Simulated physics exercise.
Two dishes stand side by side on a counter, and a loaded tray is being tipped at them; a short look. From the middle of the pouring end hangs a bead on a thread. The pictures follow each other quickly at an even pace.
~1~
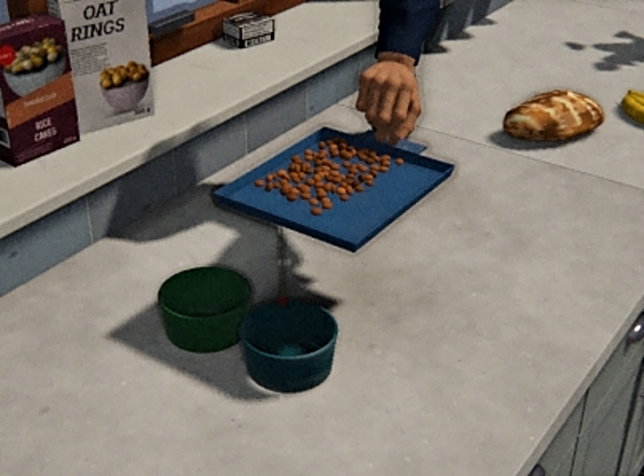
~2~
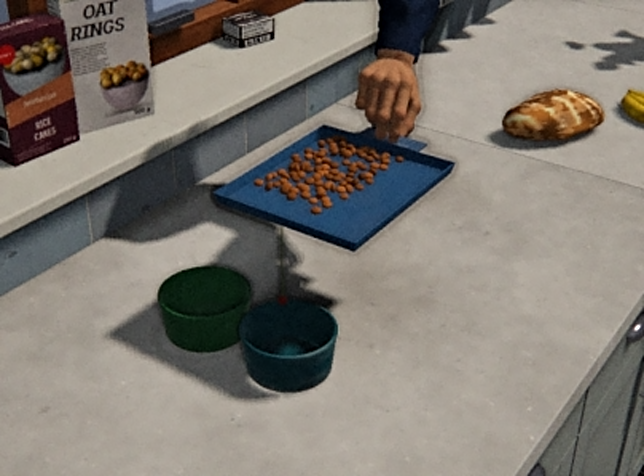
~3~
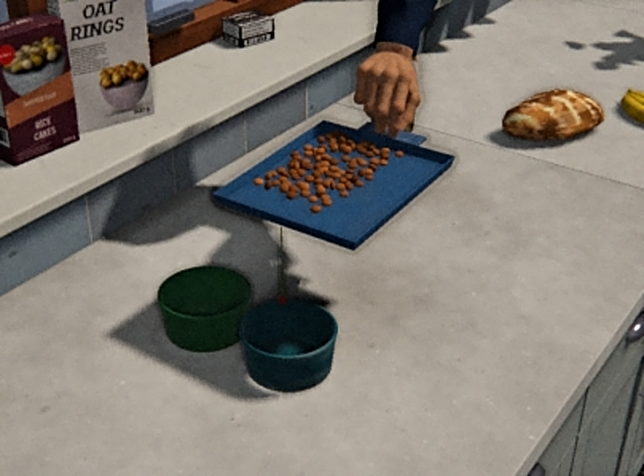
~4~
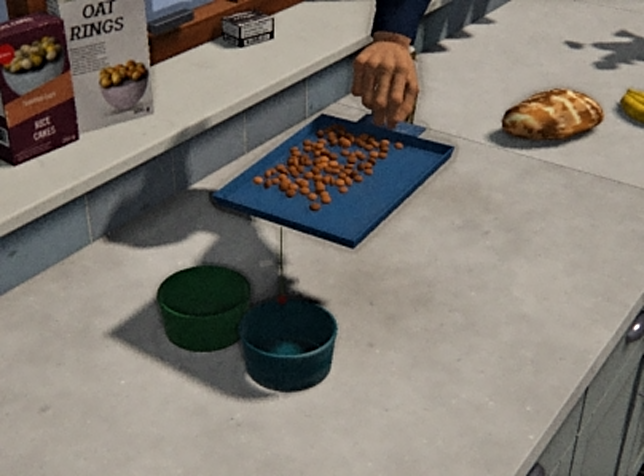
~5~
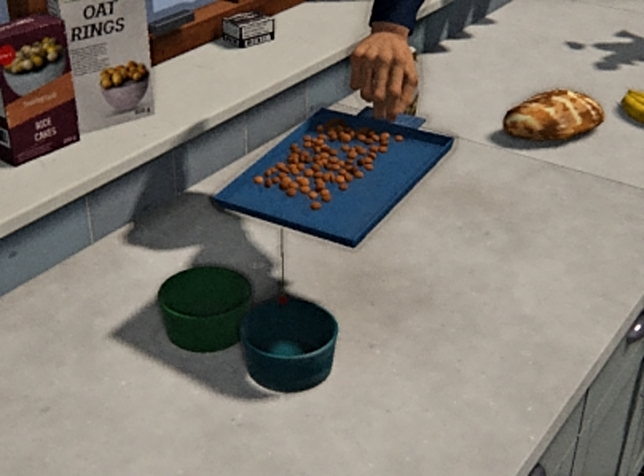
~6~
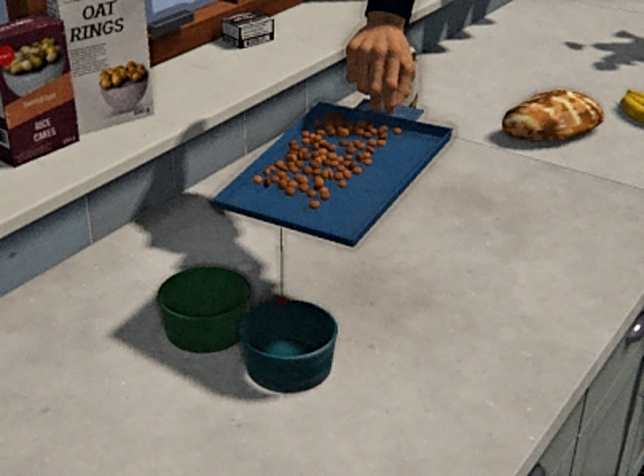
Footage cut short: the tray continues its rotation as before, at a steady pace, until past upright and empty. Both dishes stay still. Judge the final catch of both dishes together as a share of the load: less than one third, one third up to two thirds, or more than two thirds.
The combined catch is more than two thirds.
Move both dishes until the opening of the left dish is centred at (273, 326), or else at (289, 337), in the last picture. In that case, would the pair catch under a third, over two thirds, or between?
Under a third, then under a third.
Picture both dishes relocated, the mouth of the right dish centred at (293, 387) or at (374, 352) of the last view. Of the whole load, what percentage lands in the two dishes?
About 0% on the first try and 10% on the second.
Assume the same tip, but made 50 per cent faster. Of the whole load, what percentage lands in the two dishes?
Estimate: Some 90%.
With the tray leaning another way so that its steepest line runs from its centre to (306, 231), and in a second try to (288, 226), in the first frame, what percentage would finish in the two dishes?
Roughly 60 percent first and 60 percent second.
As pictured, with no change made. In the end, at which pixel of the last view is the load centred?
The centre comes to rest near (209, 329).
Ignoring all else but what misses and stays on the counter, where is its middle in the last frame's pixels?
(207, 380), roughly.
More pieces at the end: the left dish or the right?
That's going to be the one at left.
Just after the last frame, tray tipped steeply; almost all on the tray; just a few in the left dish; just a few in the air.
A moment on, tray tipped right over; about a tenth on the tray; about a tenth in the right dish; roughly half in the left dish; about a tenth outside both; about a tenth in the air.
Further on, tray tipped past a quarter turn; about a tenth in the right dish; the larger part in the left dish; about a tenth outside both.
When it is over, tray tipped past a quarter turn; about a tenth in the right dish; the larger part in the left dish; about a tenth outside both.
